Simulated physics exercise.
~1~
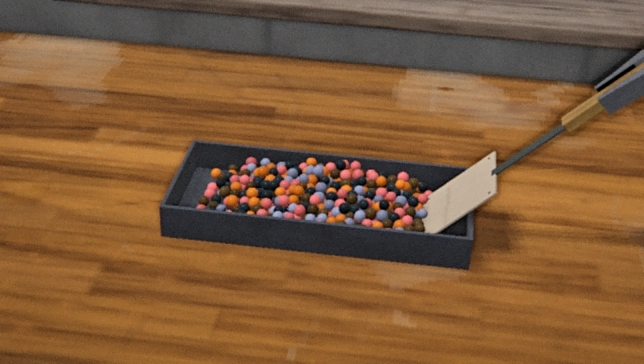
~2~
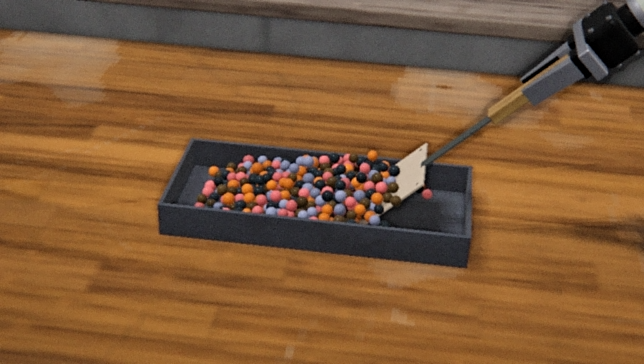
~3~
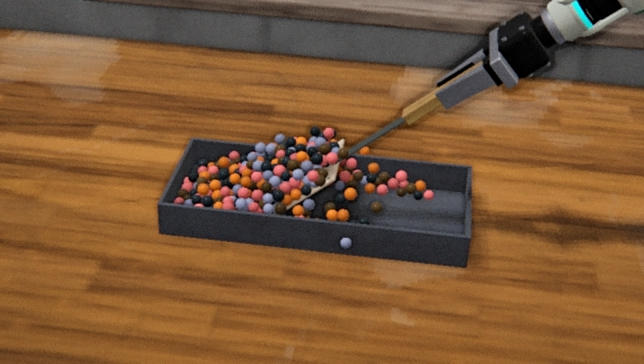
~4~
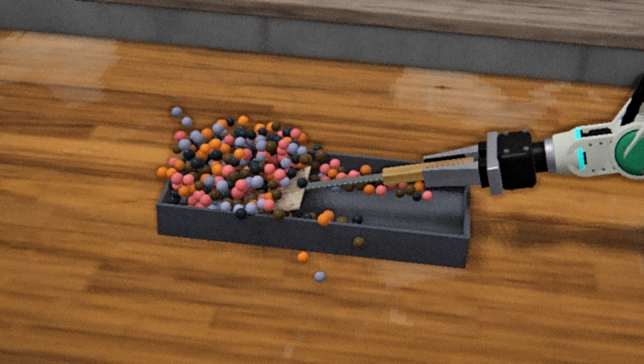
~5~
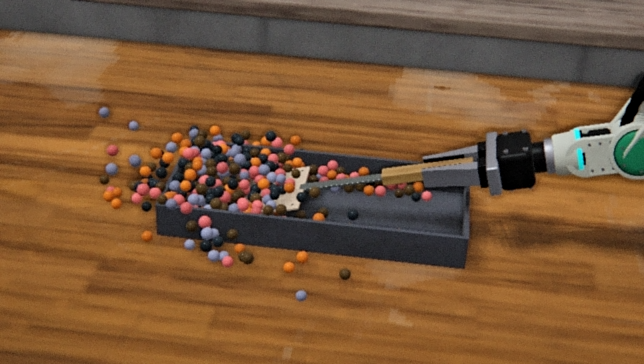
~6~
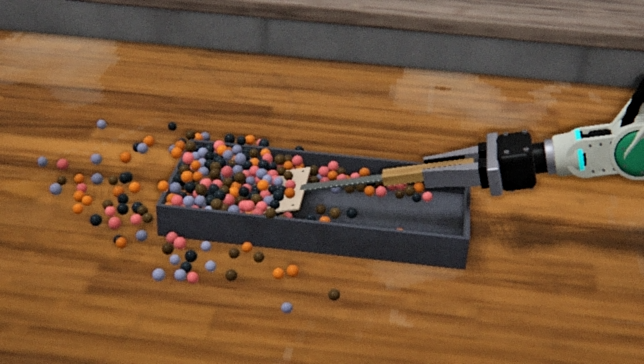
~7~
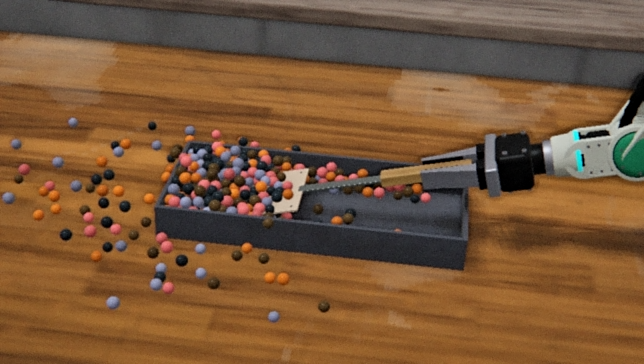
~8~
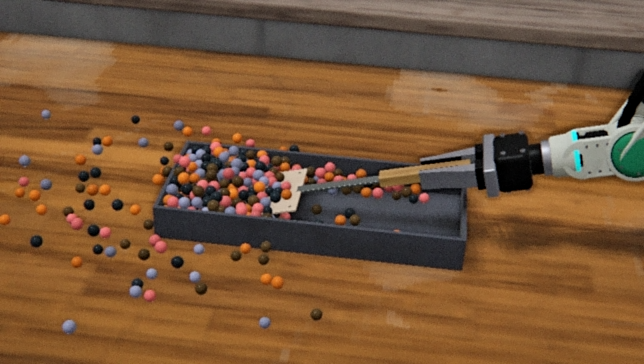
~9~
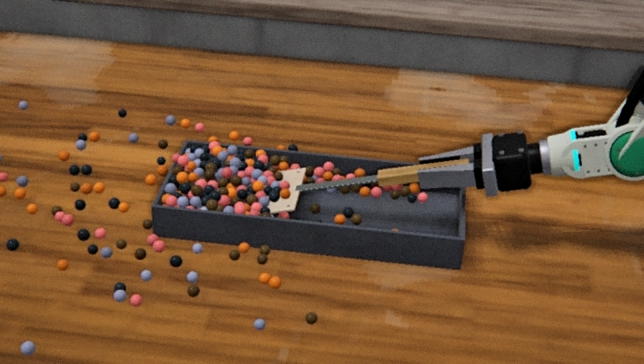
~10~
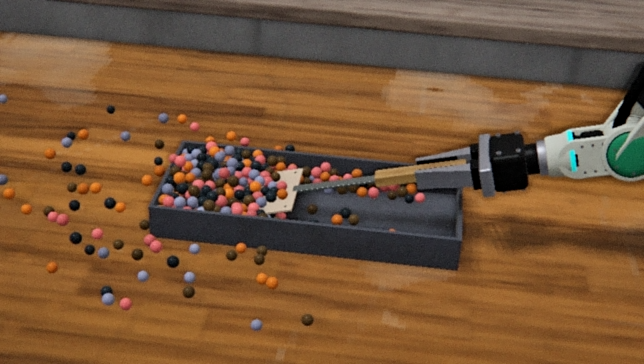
On a glossy wooden surface with a grey ledge behind, seen from above at an angle, a long dark grey trough holds a heap of small round sweets in orange, pink, lilac, brown and black. A robot arm reaching in from the right holds a spatula with a pale blade at the trough's right end. The arm sweeps the blade left, piling the sweets up, and then stops past the middle as its handle tilts flatter. Sweets spill over the left end and front side and roll outward. Finally, many lie scattered across the wood, while most remain heaped in the trough's left part.
